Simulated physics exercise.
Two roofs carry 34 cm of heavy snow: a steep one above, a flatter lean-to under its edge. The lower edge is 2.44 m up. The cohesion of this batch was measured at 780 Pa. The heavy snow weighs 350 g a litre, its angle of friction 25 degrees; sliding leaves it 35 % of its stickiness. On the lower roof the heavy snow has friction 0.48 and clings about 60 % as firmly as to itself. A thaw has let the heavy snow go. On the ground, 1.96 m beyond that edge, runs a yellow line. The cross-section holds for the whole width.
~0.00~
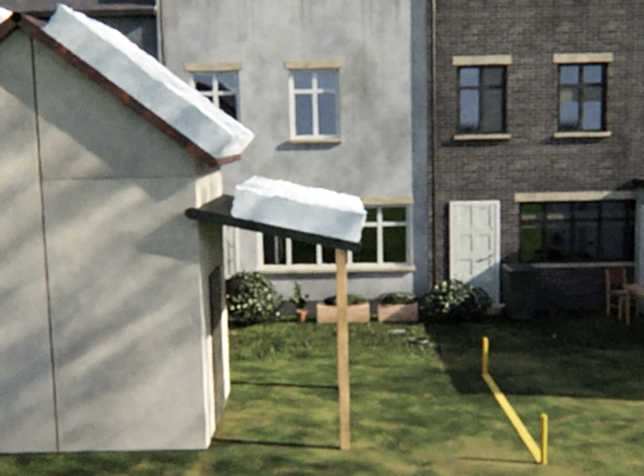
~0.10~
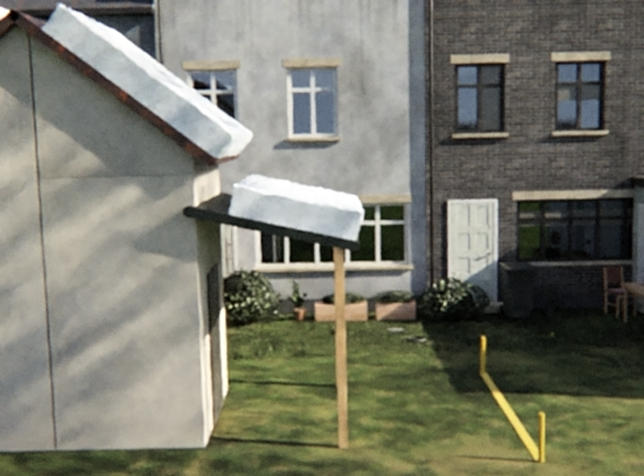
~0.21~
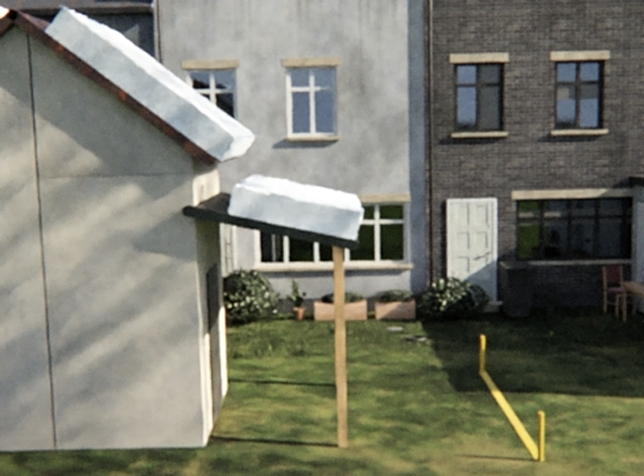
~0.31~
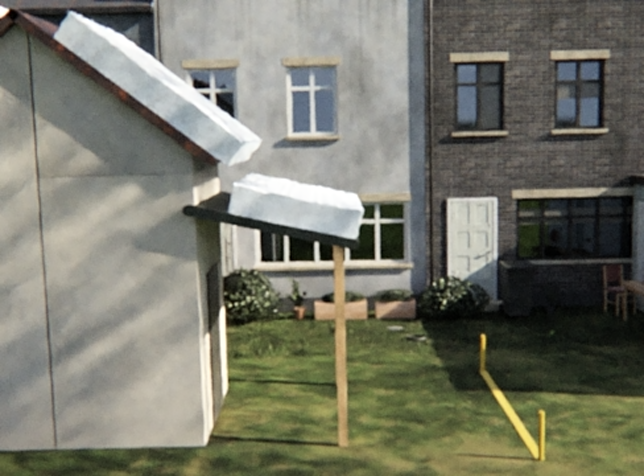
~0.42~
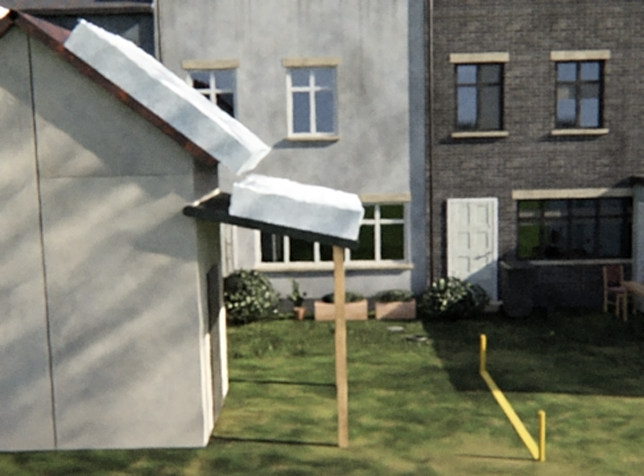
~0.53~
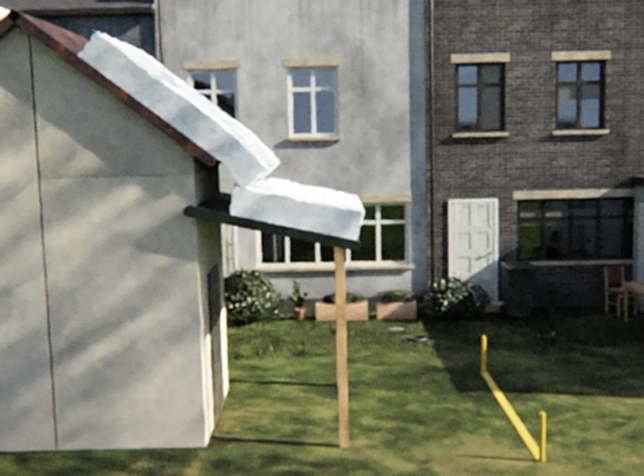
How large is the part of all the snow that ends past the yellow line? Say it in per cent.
It comes to some 1 %.
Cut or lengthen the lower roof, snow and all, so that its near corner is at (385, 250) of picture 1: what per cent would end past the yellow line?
Then about 1 %.
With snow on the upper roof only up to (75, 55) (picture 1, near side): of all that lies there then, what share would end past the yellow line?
It would be near 0 %.
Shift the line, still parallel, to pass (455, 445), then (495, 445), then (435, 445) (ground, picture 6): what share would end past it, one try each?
In that order: 12 %, 5 %, 16 %.
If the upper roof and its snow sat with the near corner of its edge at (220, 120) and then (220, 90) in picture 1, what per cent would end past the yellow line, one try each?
In turn about 16 %, 30 %.
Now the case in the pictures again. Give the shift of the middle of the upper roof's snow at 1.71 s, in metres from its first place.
About 2.4 m.
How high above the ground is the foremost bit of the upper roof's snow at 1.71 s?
Some 1.4 m.
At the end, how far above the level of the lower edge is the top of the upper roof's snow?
Roughly 0.9 m.
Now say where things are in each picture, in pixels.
Front end of the heavy snow at (219, 127), in the first picture.
Front end of the heavy snow at (218, 126), its middle shifted 1.9 cm, in the second picture.
Front end of the heavy snow at (221, 129), its middle shifted 7.8 cm, 3 % of it past the upper edge, in one piece, in the third picture.
Front end of the heavy snow at (230, 162), its middle shifted 18 cm, 8 % of it past the upper edge, in one piece, in the fourth picture.
Front end of the heavy snow at (239, 157), its middle shifted 32 cm, 14 % of it past the upper edge, in one piece, in the fifth picture.
Front end of the heavy snow at (252, 157), its middle shifted 51 cm, 22 % of it past the upper edge, cracking, in the sixth picture.
By 1.07 s, none is below the lower edge and 0 % is past the line.
By 1.71 s, 7 % is below the lower edge and 0 % is past the line.
By 2.36 s, 28 % is below the lower edge and 1 % is past the line.
By 3.00 s, 32 % is below the lower edge and 1 % is past the line.
By 5.10 s, at the end, 43 % is below the lower edge and 1 % is past the line.
